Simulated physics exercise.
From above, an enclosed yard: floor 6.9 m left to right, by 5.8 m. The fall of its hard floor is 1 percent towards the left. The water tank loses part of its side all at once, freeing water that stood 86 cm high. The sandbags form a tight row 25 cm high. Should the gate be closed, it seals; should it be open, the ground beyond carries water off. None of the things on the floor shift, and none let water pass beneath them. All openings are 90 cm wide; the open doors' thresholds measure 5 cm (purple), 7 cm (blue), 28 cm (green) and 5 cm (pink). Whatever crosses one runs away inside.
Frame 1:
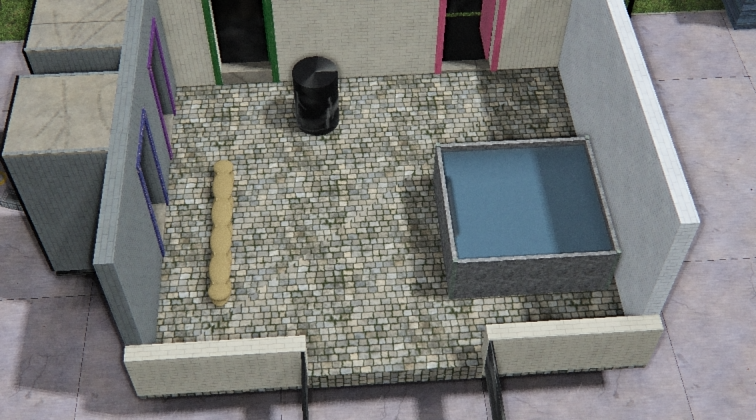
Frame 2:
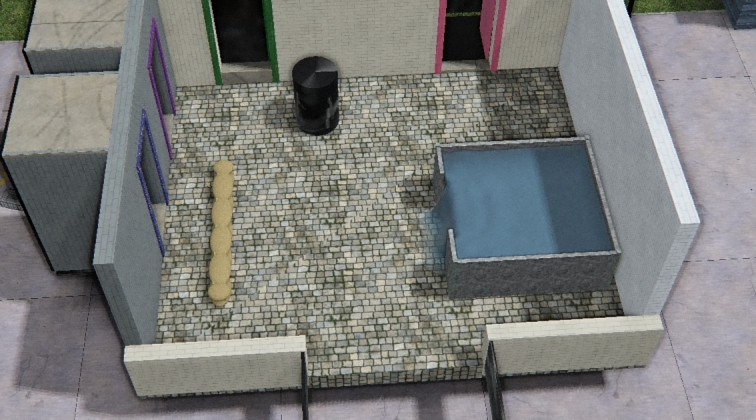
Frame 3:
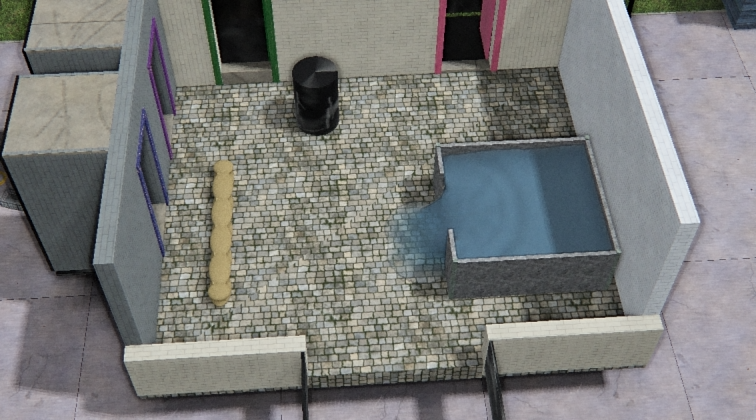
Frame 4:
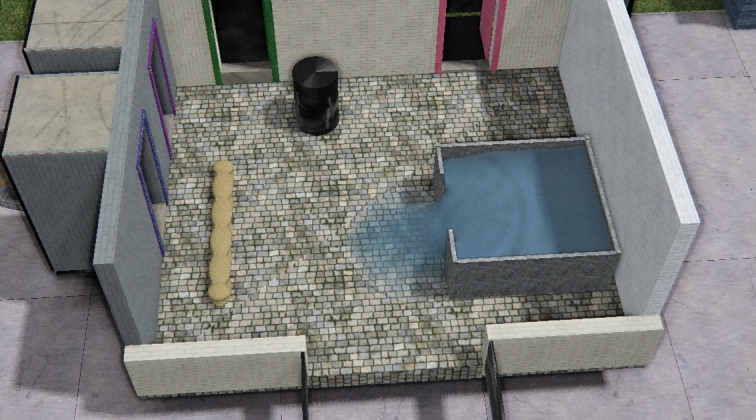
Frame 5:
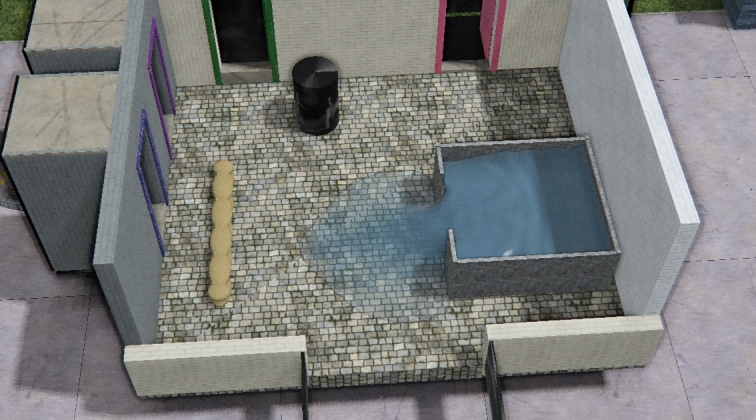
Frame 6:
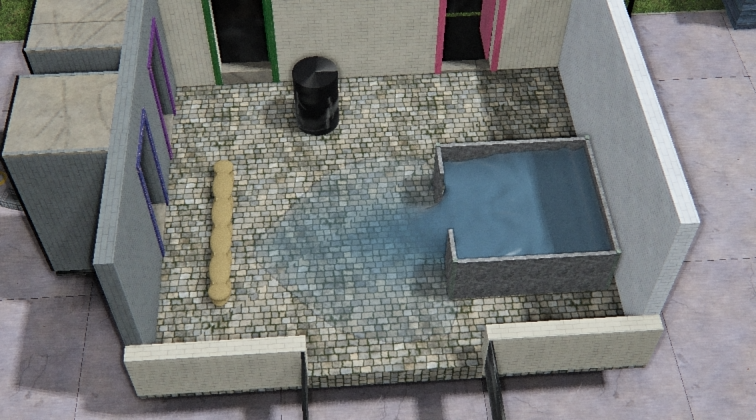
A walled yard with a cobbled stone floor is seen from above by a still camera. A grey-walled tank of blue water stands at the right, a black barrel near the back wall, a row of tan, rounded objects at the left, with green, pink, purple and blue trim around the openings. Part of the tank's left side disappears, and water pours out, fanning leftward across the stones as the tank's level lowers.
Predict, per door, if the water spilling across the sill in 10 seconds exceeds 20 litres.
In the end the purple door will most likely bust the limit; the blue door will most likely bust the limit; the green door will most likely respect the limit; the pink door will most likely respect the limit.
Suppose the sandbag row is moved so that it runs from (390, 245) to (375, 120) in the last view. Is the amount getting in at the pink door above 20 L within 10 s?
At pink, compared with that limit: Limit exceeded.
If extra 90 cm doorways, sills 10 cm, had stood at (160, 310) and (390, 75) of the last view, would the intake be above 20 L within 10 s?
The first doorway goes beyond and the second stays inside.
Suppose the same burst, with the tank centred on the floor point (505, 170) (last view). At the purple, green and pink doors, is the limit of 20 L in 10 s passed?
Against the limit, the purple door exceeds it, the green door stays within it and the pink door stays within it.
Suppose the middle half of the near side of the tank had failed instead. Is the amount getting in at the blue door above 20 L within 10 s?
Against that limit: Blue under.
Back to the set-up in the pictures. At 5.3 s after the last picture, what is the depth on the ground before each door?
Centimetres: Purple 23 / blue 8 / green 24 / pink 5.
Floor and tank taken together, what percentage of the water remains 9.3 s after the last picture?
Some 78 in a hundred.
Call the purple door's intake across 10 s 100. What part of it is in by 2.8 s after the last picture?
Fraction in by then: Around 5 per cent.
Then, 0.7 s after the last picture water covers 45 % of the floor and is deepest (45 cm) near (429, 242); purple door not reached, blue door not reached, green door not reached, pink door not reached.
Then, 1.5 s after the last picture water covers 55 % of the floor and is deepest (52 cm) near (154, 372); purple door 4 cm at the sill, 0 L in, blue door 9 cm at the sill, 0 L in, green door not reached, pink door not reached.
Then, 2.8 s after the last picture water covers 60 % of the floor and is deepest (31 cm) near (154, 372); purple door 17 cm at the sill, 29 L in, blue door 15 cm at the sill, 19 L in, green door 24 cm at the sill, 0 L in, pink door not reached.
Then, 5.3 s after the last picture water covers 75 % of the floor and is deepest (26 cm) near (174, 130); purple door 23 cm at the sill, 232 L in, blue door 8 cm at the sill, 56 L in, green door 24 cm at the sill, 3 L in, pink door 5 cm at the sill, 0 L in.
Then, 9.3 s after the last picture water covers 90 % of the floor and is deepest (16 cm) near (171, 170); purple door 15 cm at the sill, 472 L in, blue door 13 cm at the sill, 114 L in, green door 13 cm at the sill, 4 L in, pink door 4 cm at the sill, 0 L in.
